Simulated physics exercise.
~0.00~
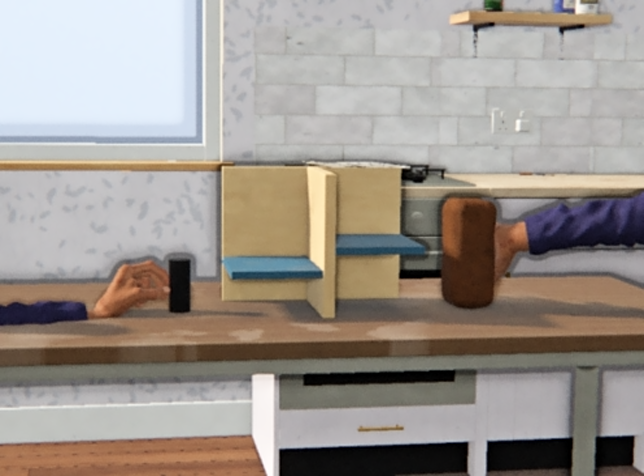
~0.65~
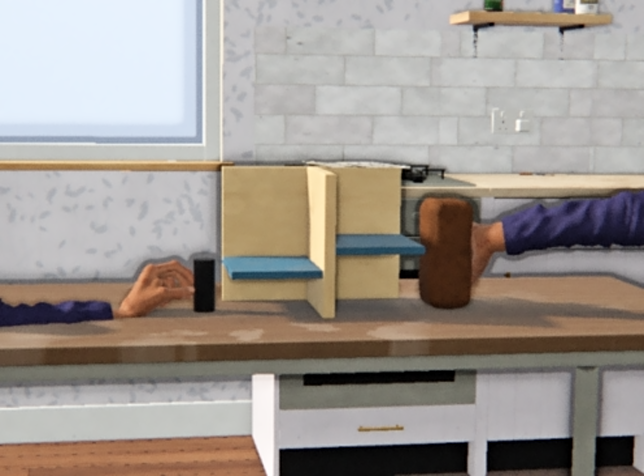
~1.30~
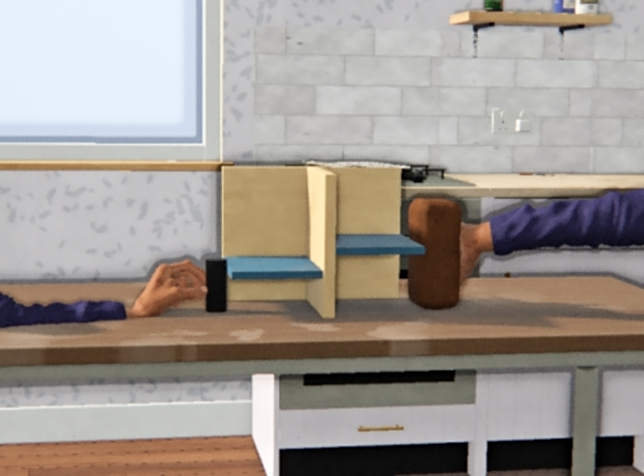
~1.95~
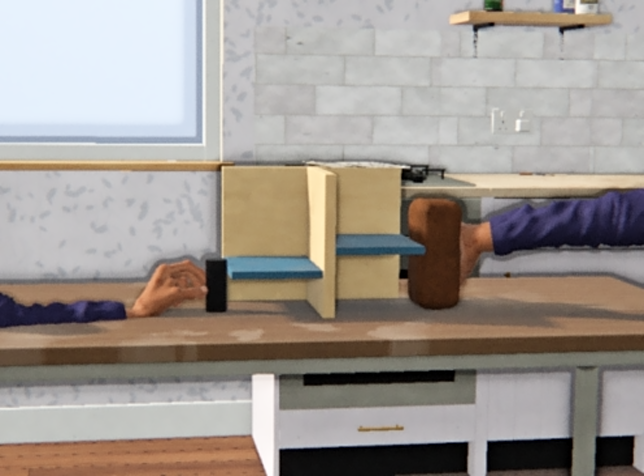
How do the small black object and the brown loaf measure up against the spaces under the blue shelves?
Neither one fits, because the black object and the brown loaf are both too tall to go under the shelves.
On a wooden counter in a kitchen, one hand slid a small black upright object right while another pushed a big brown loaf left toward a stand with two blue shelves, and both came to a stop at the shelf edges.
